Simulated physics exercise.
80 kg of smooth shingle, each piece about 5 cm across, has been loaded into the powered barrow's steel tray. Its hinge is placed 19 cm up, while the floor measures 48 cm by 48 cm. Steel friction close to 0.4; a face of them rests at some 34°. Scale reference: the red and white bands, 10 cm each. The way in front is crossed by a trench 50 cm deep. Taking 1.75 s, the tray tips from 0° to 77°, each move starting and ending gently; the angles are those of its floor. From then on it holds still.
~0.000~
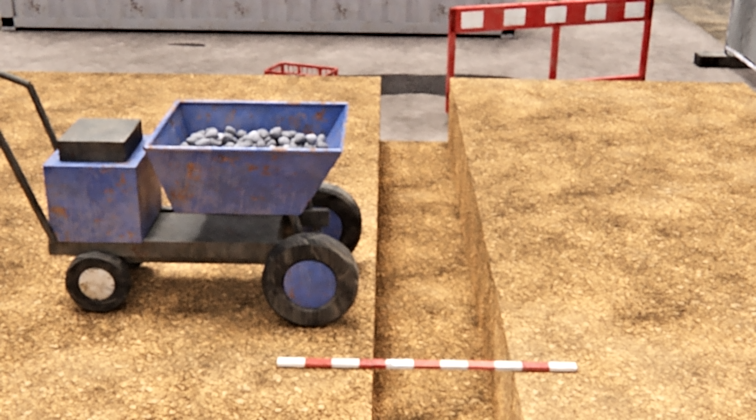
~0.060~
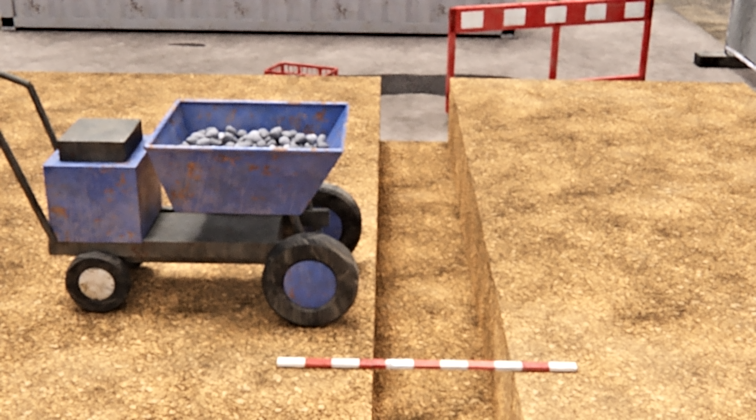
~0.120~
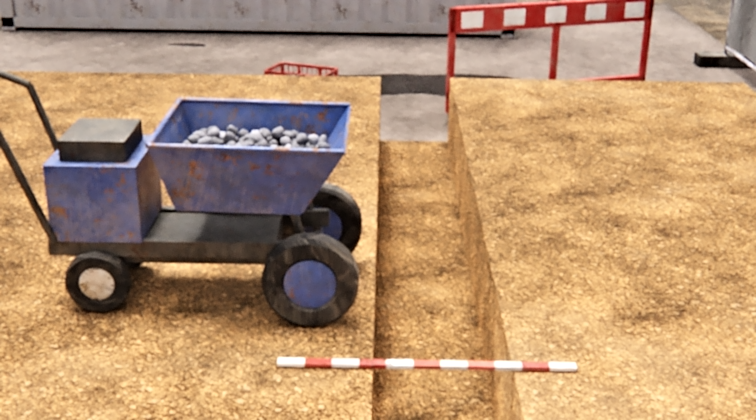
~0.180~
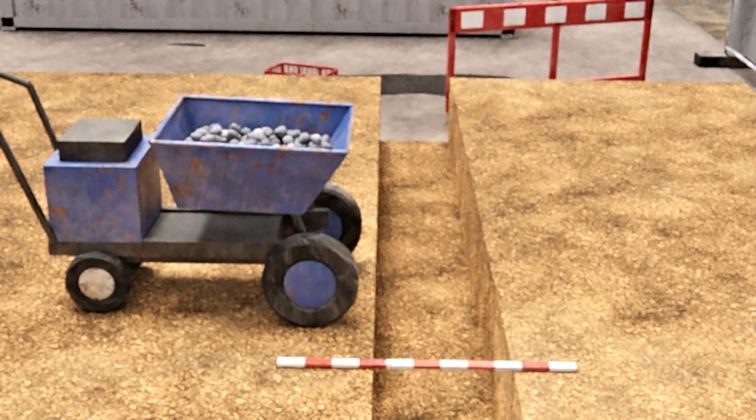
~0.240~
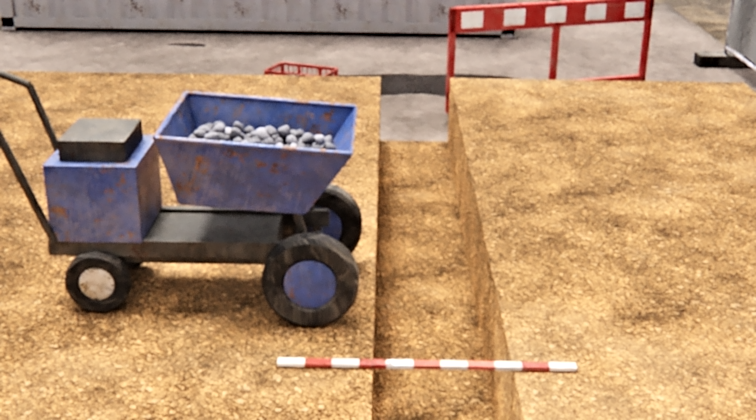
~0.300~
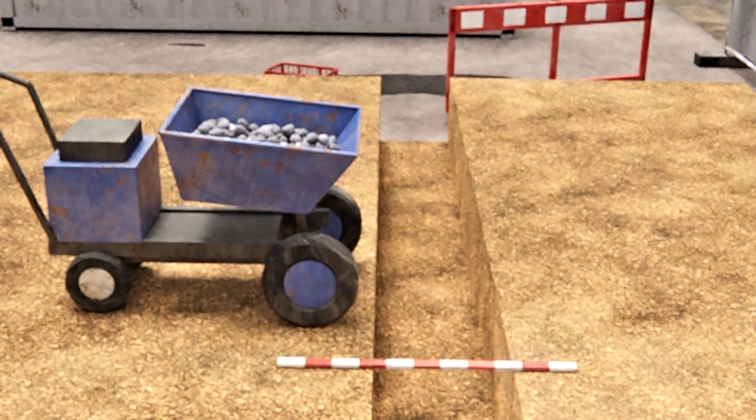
A blue powered barrow with rust marks and a tray of grey stones stands at the left of a sandy work site, seen from the side and slightly above. A narrow trench crosses the ground beside its front wheel, with a red and white pole lying across it and barriers behind. The tray slowly tilts slightly to the right, its stones shifting a little, while the barrow and camera stay still.
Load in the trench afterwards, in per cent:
73 %.
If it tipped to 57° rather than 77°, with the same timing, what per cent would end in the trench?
About 40 per cent would end up in the trench.
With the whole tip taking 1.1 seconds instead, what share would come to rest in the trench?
60 %.
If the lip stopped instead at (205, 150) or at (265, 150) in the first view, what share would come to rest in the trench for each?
Estimates: 80 % then 100 %.
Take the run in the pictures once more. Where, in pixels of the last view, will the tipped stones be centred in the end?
Somewhere near pixel (468, 382).
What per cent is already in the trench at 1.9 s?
By that moment, roughly 40 per cent of the load.
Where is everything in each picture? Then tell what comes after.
In the first frame, the tray is at 0°, its lip at (341, 152); the top of the load is at (252, 137).
In the second frame, the tray is at 0°, its lip at (342, 152); the top of the load is at (253, 137); the stones move at 0.1 m/s on average.
The third frame shows lip at (344, 152), floor tilted 1°, highest stones at (254, 136); the stones move at 0.1 m/s on average.
The fourth frame shows lip at (347, 153), floor tilted 2°, highest stones at (257, 135); the stones move at 0.2 m/s on average.
The fifth frame shows lip at (351, 154), floor tilted 4°, highest stones at (234, 132); the stones move at 0.3 m/s on average.
In the sixth frame, the tray is at 6°, its lip at (356, 156); the top of the load is at (232, 129); the stones move at 0.3 m/s on average.
After 1.3 s the floor is at 65°; 99 % in the tray, 1 % in the trench; the foremost stones are at (462, 215).
After 1.9 s the floor is at 77°; 39 % in the tray, 39 % in the trench, 23 % past the trench; the foremost stones are at (588, 279).
After 2.2 s the floor is at 77°; 13 % in the tray, 60 % in the trench, 27 % past the trench; the foremost stones are at (637, 288).
After 4.2 s the floor is at 77°; 0 % in the tray, 73 % in the trench, 27 % past the trench; the foremost stones are at (651, 293).
